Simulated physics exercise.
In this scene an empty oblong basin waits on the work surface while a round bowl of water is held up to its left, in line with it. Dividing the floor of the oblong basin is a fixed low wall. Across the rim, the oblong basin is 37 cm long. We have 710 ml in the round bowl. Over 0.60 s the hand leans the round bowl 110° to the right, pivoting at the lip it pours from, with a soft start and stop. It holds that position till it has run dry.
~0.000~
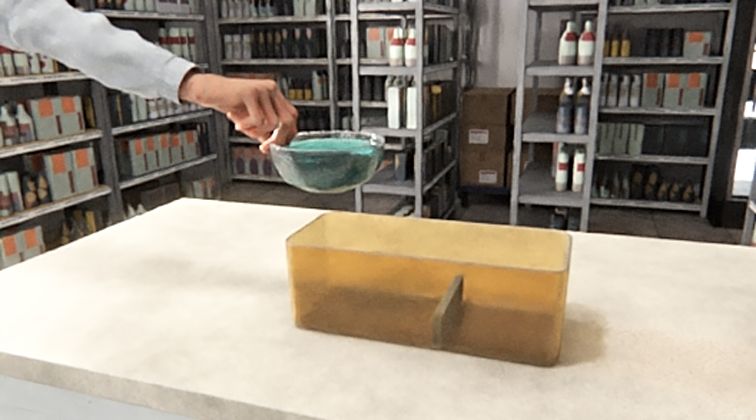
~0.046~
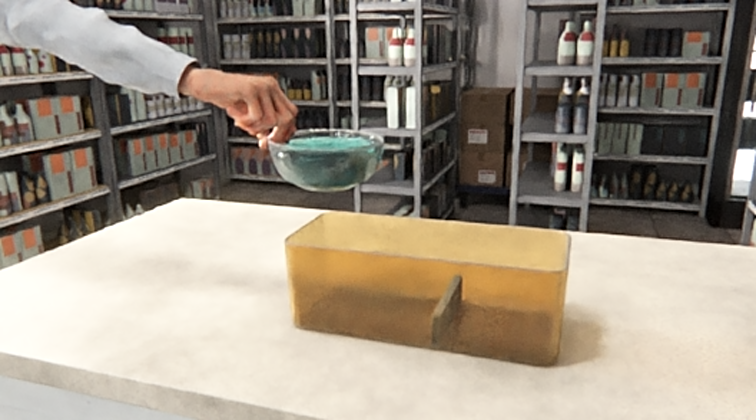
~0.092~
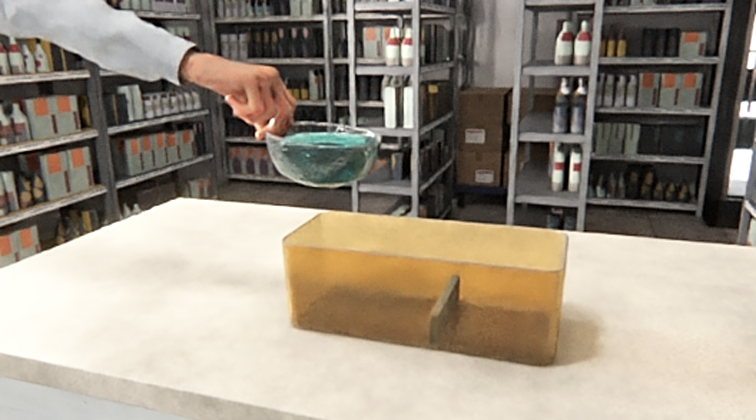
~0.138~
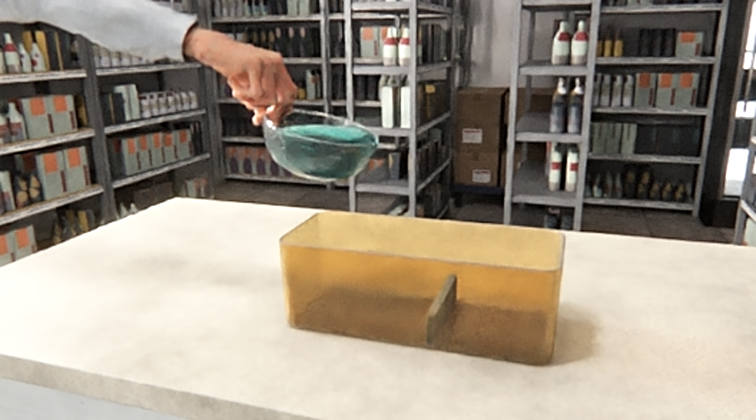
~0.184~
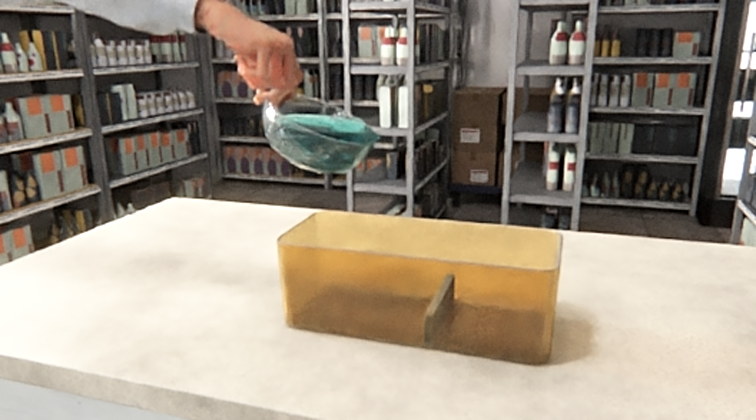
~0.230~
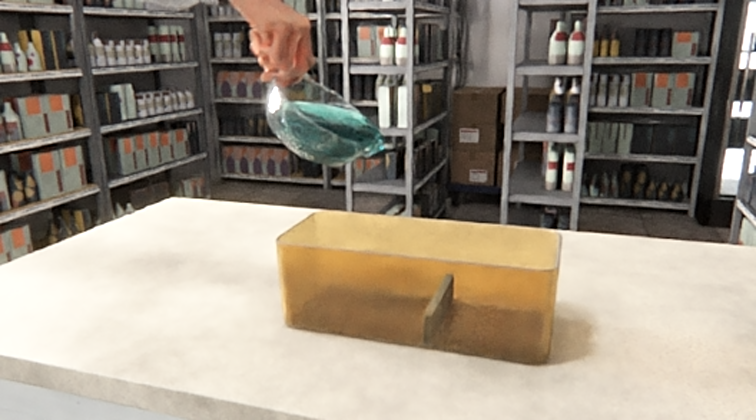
In a storeroom lined with shelves of bottles and boxes, a hand holds a clear round bowl of teal liquid above an amber oblong basin with a low divider on a pale table. The hand slowly leans the bowl to the right, gently at first, then more steeply, and the liquid shifts toward its lower lip.
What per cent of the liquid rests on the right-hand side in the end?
62 percent.
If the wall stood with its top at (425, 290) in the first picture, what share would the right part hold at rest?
Then about 70 per cent.
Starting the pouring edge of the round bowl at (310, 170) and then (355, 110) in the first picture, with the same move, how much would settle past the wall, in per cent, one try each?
15 then 55 %.
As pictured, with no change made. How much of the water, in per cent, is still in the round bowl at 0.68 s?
About 0 percent.
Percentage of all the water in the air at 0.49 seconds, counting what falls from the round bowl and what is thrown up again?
Estimate: Some 68 % of the total.
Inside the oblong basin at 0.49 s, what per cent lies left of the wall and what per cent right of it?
Lab note: Left near 8, right near 10.
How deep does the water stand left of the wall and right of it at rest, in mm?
Final levels - left approx 8 mm, right approx 22 mm.
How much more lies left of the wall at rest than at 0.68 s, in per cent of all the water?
Near 18 percent, more or less.
Then, 0.49 s in, the tilt is 101° and 13 per cent is still to pour, 8 is left of the wall and 10 right of it.
Then, 0.68 s in, the tilt is 110° and 0 per cent is still to pour, 14 is left of the wall and 82 right of it.
Then, 0.88 s in, the tilt is 110° and 0 per cent is still to pour, 26 is left of the wall and 62 right of it.
Then, 1.10 s in, the tilt is 110° and 0 per cent is still to pour, 33 is left of the wall and 63 right of it.
Finally, 33 per cent lies left of the wall, 62 right of it and 5 outside.
